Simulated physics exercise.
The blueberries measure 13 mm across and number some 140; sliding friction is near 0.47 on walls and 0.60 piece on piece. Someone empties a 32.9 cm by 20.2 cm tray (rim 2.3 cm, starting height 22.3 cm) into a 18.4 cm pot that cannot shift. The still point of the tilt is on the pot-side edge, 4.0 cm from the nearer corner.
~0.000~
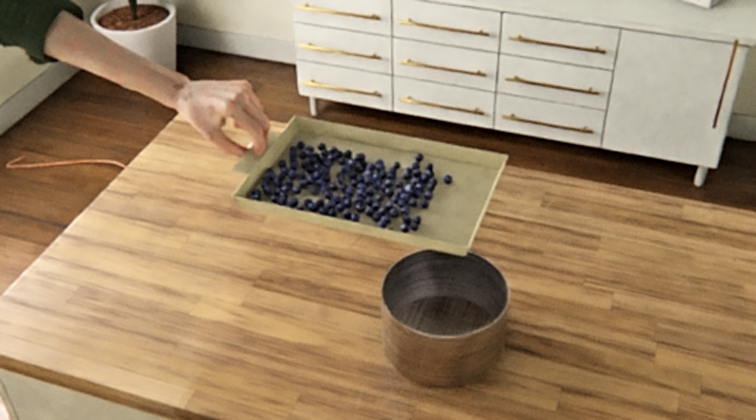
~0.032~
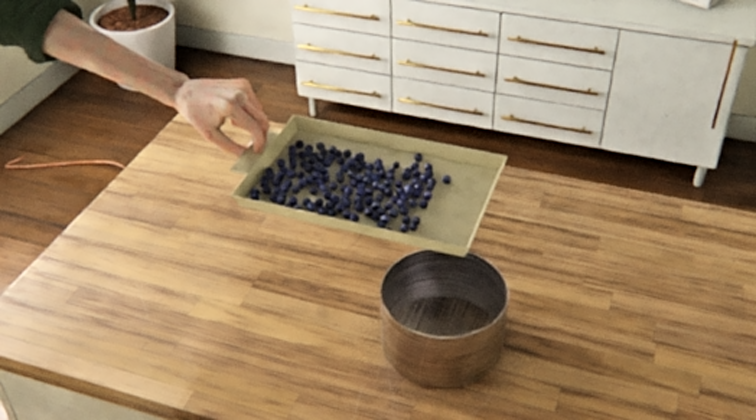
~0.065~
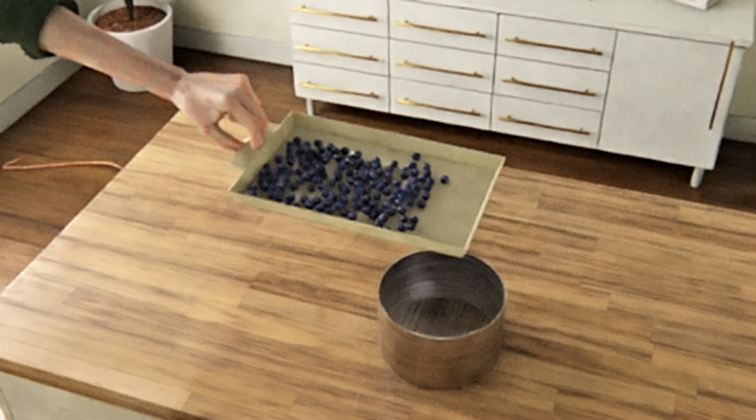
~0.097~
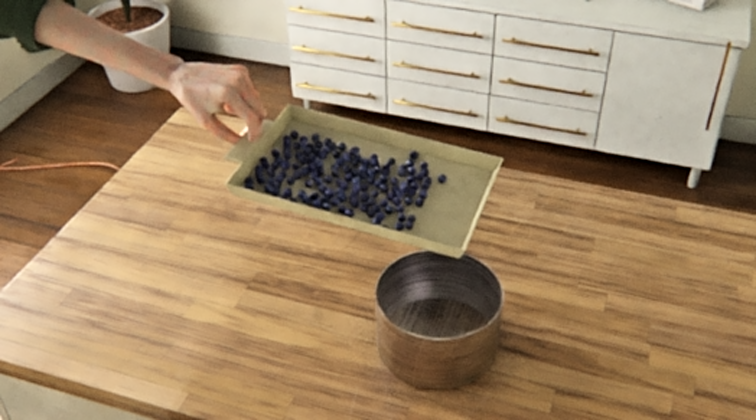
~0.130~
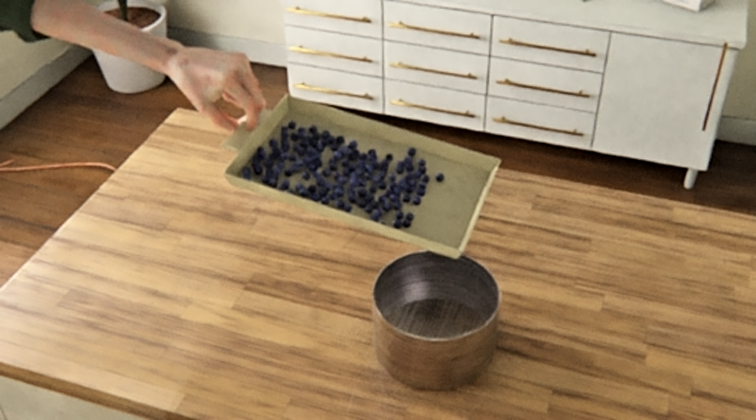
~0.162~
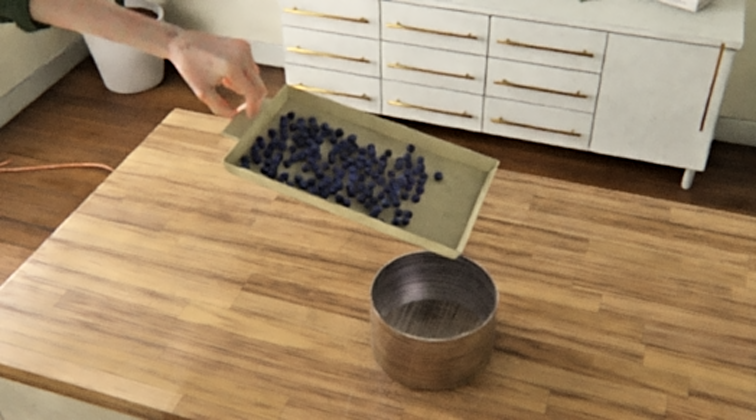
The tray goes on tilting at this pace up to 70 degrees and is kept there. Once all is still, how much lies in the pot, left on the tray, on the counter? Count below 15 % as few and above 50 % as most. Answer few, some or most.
Pot few, tray some, counter most.
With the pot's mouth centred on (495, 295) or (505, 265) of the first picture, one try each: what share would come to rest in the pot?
About 40 and 40 per cent.
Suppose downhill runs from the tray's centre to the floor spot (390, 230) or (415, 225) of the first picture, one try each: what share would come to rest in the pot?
Some 20 and 5 per cent.
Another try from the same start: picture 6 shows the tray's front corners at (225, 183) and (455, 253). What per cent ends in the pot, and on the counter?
Pot 25, counter 55.
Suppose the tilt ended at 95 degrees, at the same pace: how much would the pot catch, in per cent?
It would be near 5 per cent.
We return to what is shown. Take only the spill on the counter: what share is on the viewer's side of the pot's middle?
Roughly 30 per cent.
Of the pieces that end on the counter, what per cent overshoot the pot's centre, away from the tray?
Roughly 100 per cent.
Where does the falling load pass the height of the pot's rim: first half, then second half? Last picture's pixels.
At about (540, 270), then at (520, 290).
Then, at 0.41 s, tilt 41 degrees; the tray holds 100 %, the pot 0 %.
After 0.58 s, tilt 60 degrees; the tray holds 100 %, the pot 0 %.
Then, at 0.87 s, tilt 70 degrees; the tray holds 30 %, the pot 0 %.
In the end, at 1.8 s, pot 0 %, tray 25 %, counter 70 %.
